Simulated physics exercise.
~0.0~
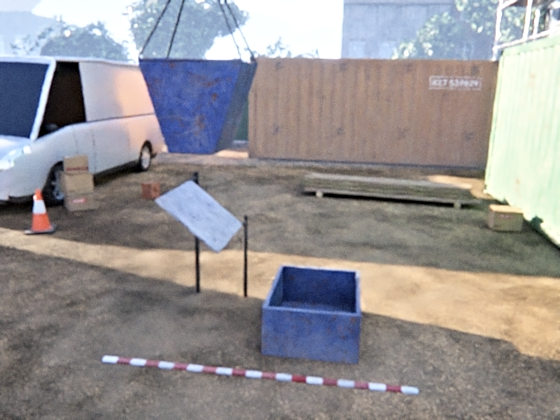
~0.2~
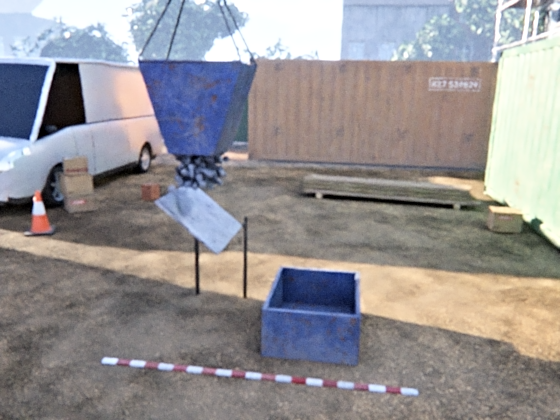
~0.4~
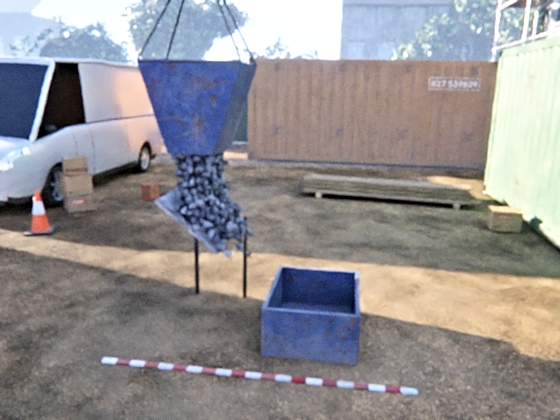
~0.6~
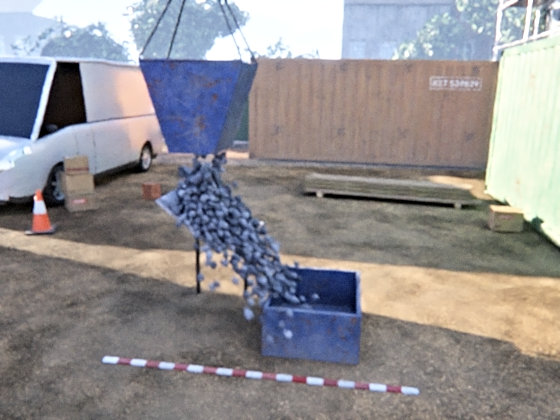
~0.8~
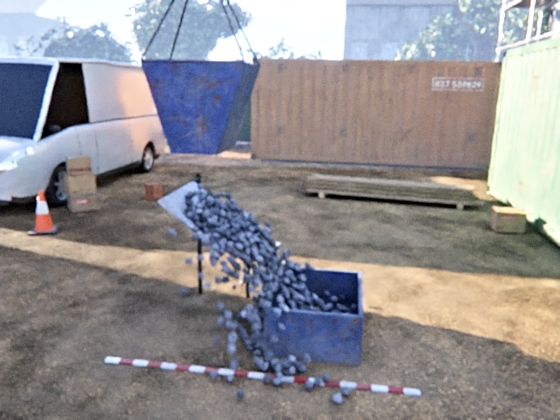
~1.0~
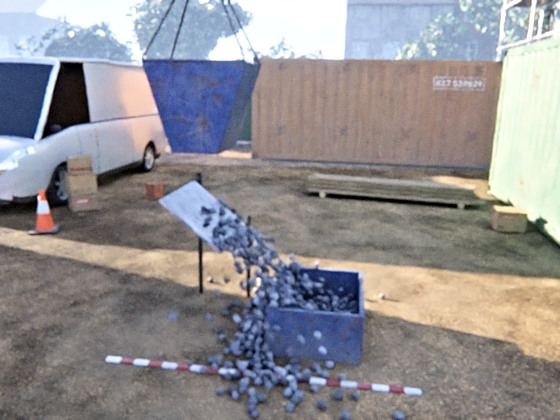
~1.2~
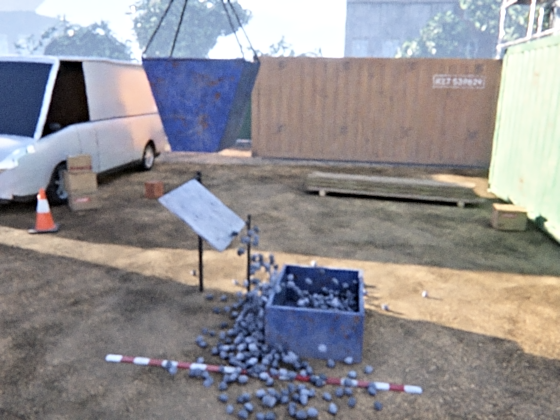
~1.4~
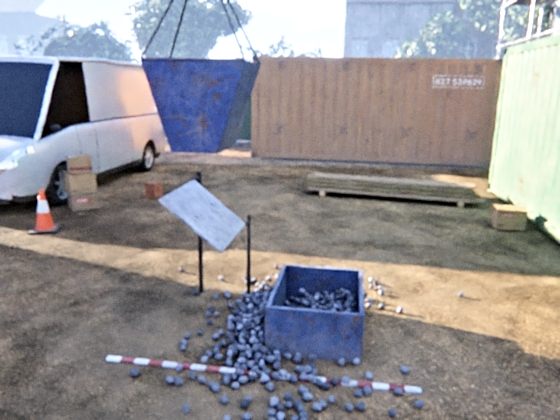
A dirt yard in front of a brown container, with a white van and an orange cone at left and a green container at right, is seen from a slightly swaying camera. A blue hopper hangs above a fixed, sloping grey plate, with an open blue bin below and a red and white pole on the ground. Grey stones pour from the hopper onto the plate and slide down to the right. Some drop into the bin, while many spill short of it and scatter across the pole. The hopper and plate end empty, with stones heaped left of the bin, many inside, and fewer beyond.
